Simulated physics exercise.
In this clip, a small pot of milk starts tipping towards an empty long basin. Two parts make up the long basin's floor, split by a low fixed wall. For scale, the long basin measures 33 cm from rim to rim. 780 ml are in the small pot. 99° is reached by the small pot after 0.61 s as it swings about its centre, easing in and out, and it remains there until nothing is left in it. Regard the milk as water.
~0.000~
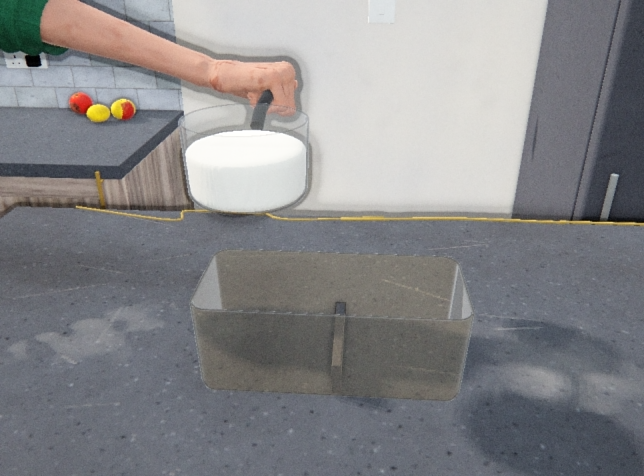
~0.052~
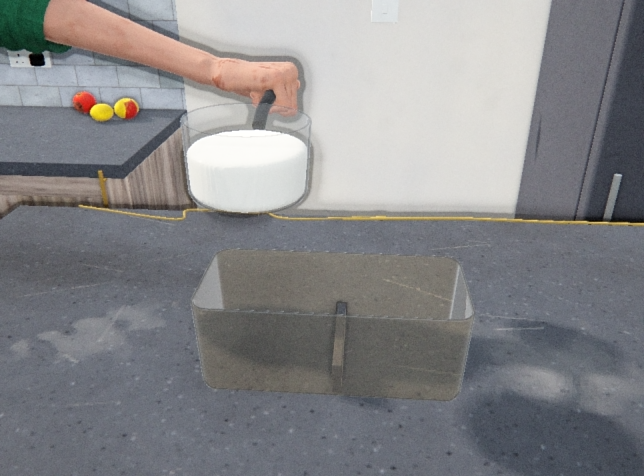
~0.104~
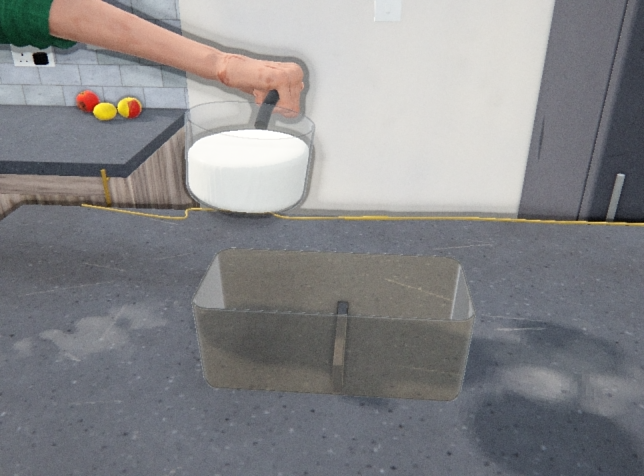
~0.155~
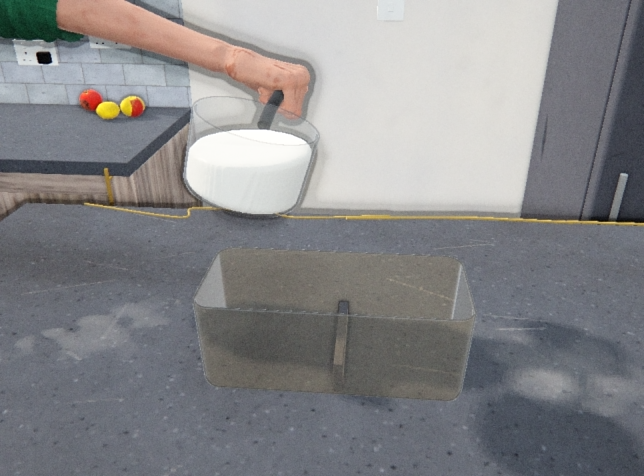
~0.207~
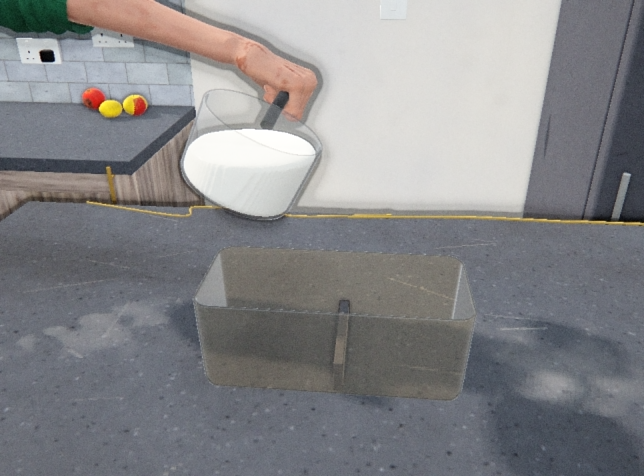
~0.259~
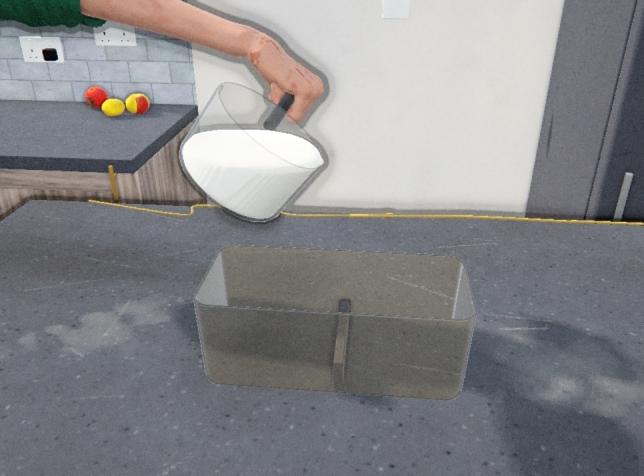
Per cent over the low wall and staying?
84 per cent.
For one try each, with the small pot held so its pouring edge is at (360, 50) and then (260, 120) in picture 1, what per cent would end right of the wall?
Result: 85 per cent, then 10 per cent.
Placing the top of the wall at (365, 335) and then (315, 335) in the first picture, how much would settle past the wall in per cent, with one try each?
I'd put it at about 30 per cent for the first and about 90 per cent for the second.
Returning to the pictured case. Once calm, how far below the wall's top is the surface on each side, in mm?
For the left, around 38 mm; for the right, around 12 mm.
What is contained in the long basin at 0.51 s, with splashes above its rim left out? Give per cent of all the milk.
14 %, give or take.
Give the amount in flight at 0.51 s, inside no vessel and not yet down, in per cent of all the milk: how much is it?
Around 44 percent.
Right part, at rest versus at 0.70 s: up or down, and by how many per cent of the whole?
Change: Increase, about 18.
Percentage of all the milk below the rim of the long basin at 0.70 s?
I reckon close to 74 per cent.
After 0.51 s the tilt is 93° and 42 per cent is still to pour, 0 is left of the wall and 14 right of it.
After 0.70 s the tilt is 99° and 14 per cent is still to pour, 9 is left of the wall and 66 right of it.
After 0.90 s the tilt is 99° and 3 per cent is still to pour, 12 is left of the wall and 79 right of it.
After 1.11 s the tilt is 99° and 1 per cent is still to pour, 13 is left of the wall and 85 right of it.
In the end 15 per cent lies left of the wall, 84 right of it and 1 outside.
